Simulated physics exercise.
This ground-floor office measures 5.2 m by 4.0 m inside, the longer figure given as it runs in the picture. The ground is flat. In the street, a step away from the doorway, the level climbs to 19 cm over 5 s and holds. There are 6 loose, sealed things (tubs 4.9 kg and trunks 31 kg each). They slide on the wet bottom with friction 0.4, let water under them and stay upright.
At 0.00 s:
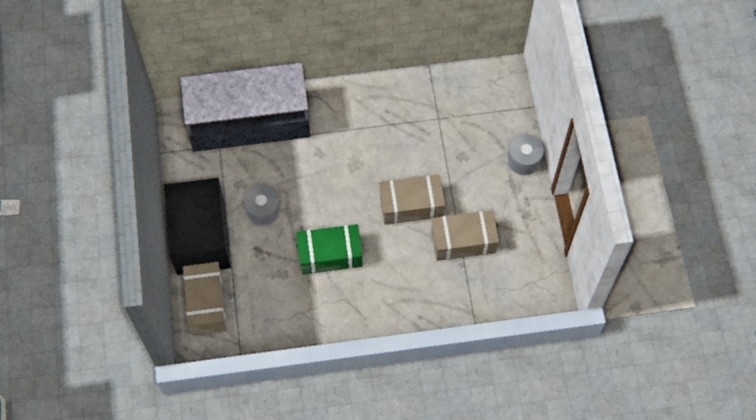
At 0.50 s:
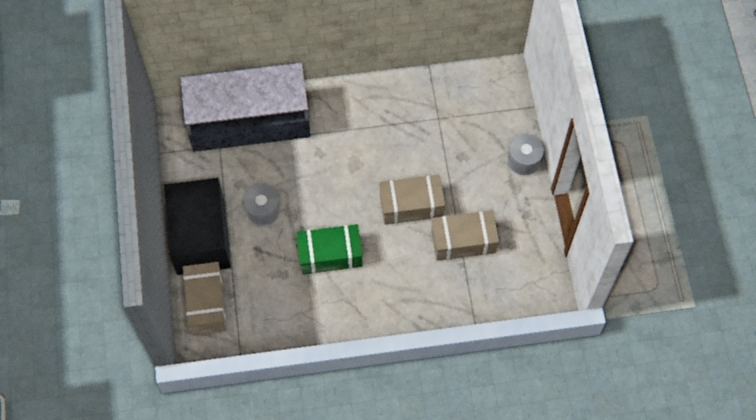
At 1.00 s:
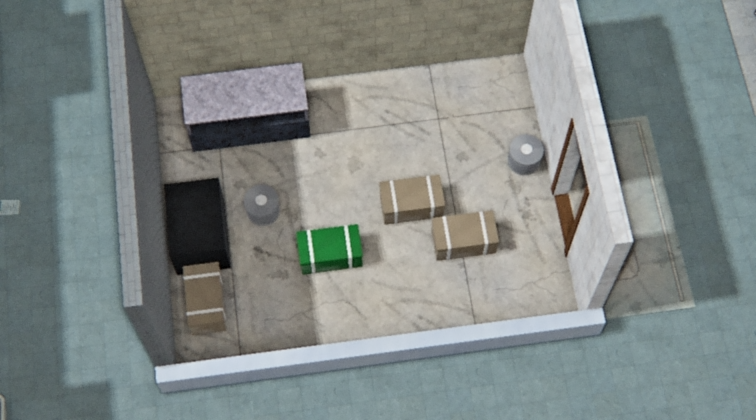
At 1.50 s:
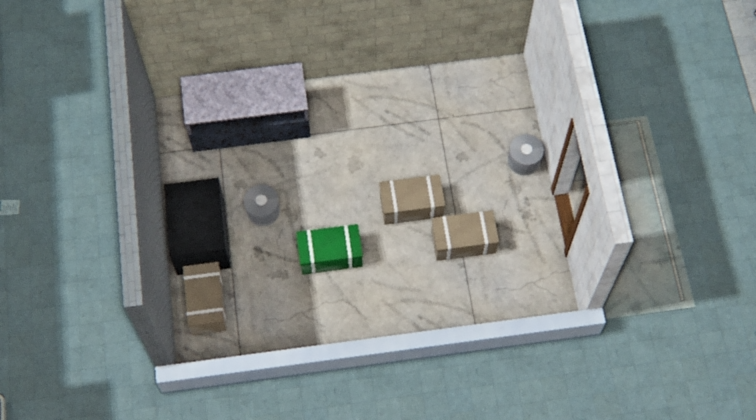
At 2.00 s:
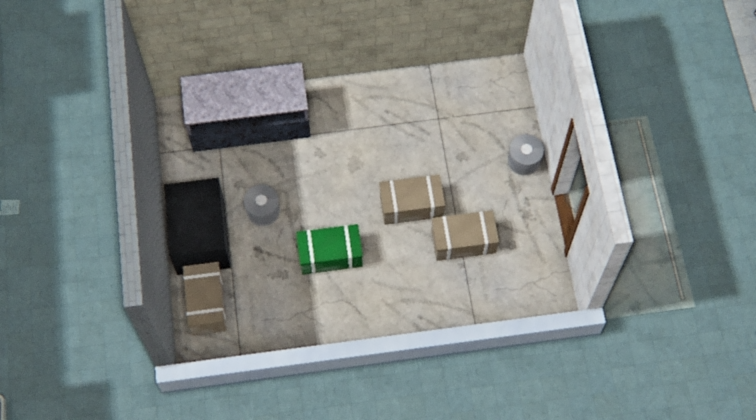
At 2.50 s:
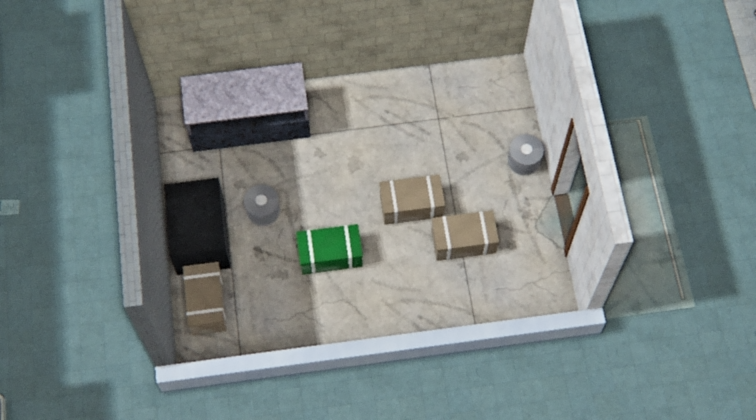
A small walled room with a pale, cracked floor is seen from a fixed, high viewpoint, with a brown-framed doorway in its right wall and paved ground outside. A grey-topped counter stands at the back left above a black block, with a green trunk near the middle, three tan trunks and two grey tubs around it. The ground outside turns from grey to blue-green, a faint sheen then appears at the doorway, and nothing else moves.
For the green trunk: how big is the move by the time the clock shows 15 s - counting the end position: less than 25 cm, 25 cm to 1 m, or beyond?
The green trunk barely shifts.
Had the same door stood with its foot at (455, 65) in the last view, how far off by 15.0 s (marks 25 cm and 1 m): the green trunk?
In that case the green trunk stays put.
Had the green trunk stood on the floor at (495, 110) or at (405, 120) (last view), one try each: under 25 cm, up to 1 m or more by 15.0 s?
In that order: It stays put; it holds its place.
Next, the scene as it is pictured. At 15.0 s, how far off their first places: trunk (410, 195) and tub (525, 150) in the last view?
In turn: 0 cm, 50 cm.
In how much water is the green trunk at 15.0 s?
Roughly 7 cm.
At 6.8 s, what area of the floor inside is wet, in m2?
Some 10.0 m2.
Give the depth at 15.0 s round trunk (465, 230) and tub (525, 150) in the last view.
About 6 and 5 cm.
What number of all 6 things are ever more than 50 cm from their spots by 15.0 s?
1 of them.
After 3.5 s the green trunk is near (329, 244), 0.0 m from its start, aground; 0 afloat.
After 6.8 s the green trunk is near (329, 244), 0.0 m from its start, aground; 0 afloat.
After 11.0 s the green trunk is near (329, 244), 0.0 m from its start, aground; 1 afloat.
After 15.0 s the green trunk is near (329, 244), 0.0 m from its start, aground; 2 afloat.
